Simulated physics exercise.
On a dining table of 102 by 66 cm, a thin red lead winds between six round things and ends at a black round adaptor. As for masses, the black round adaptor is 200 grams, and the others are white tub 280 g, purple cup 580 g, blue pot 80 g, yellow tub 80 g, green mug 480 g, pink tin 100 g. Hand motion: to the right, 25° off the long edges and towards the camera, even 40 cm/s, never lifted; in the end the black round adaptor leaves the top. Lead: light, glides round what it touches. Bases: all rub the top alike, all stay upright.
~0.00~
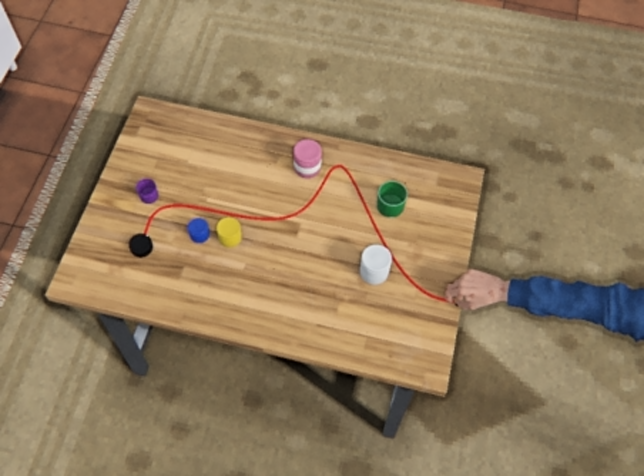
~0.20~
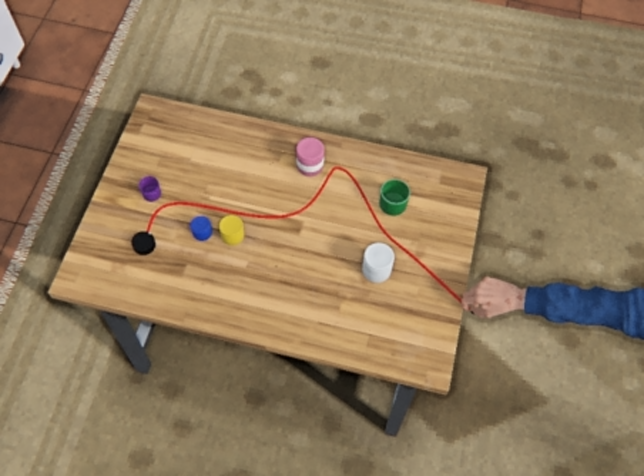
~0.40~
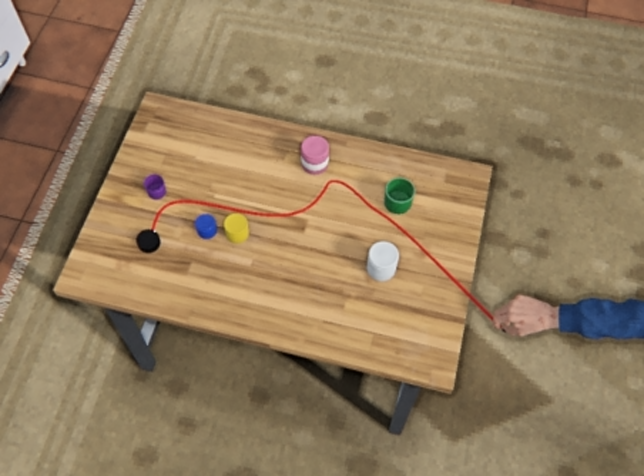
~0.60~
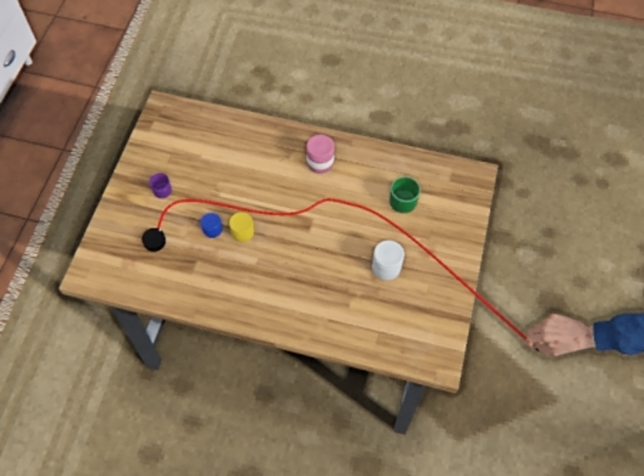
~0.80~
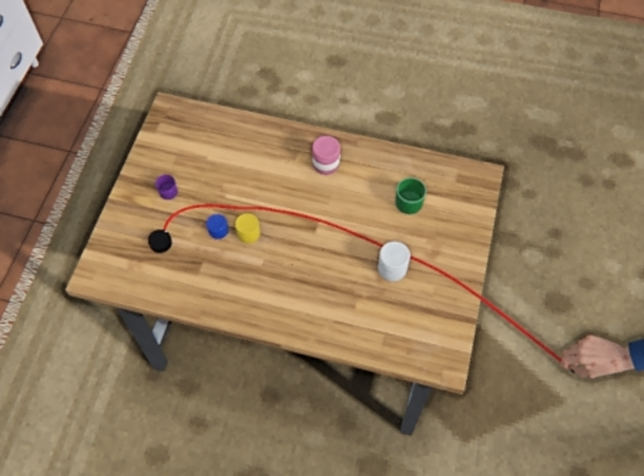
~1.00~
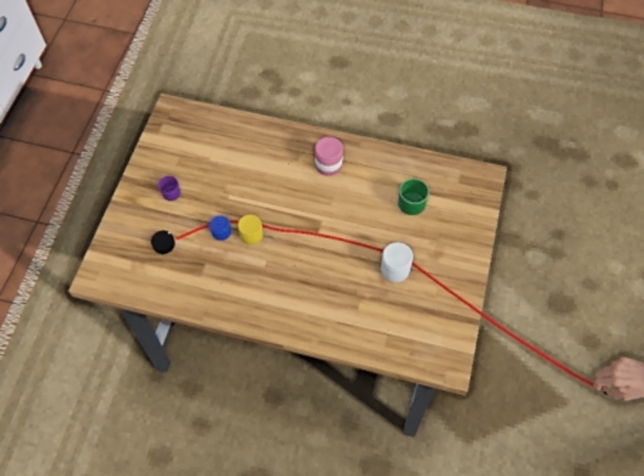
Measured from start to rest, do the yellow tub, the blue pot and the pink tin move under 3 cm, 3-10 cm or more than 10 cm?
Result: Yellow tub creeps a fair way, blue pot slides into the middle band, pink tin hardly moves.
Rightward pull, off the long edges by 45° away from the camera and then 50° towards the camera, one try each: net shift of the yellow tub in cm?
About 4 cm, then about 6 cm.
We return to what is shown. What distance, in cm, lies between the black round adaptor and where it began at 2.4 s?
I make it roughly 54 cm.
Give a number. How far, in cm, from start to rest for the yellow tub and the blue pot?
About 6 cm, 7 cm.
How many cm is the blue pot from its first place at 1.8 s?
I'd put it at around 7 centimetres.
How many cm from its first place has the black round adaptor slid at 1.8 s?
About 28 cm from where it began.
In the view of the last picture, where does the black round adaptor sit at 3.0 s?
It sits at about (465, 281) in pixels.
After 1.8 s the black round adaptor has slid 28 cm; shifted so far, blue pot 7 cm, yellow tub 6 cm.
After 2.4 s the black round adaptor has slid 53 cm; shifted so far, blue pot 7 cm, yellow tub 6 cm.
After 3.0 s the black round adaptor has slid 78 cm; shifted so far, blue pot 7 cm, yellow tub 6 cm, white tub 3 cm.
After 3.6 s the black round adaptor is off the top; shifted so far, blue pot 7 cm at (226, 244), yellow tub 6 cm at (259, 243), white tub 3 cm, pink tin 0 cm at (329, 148).
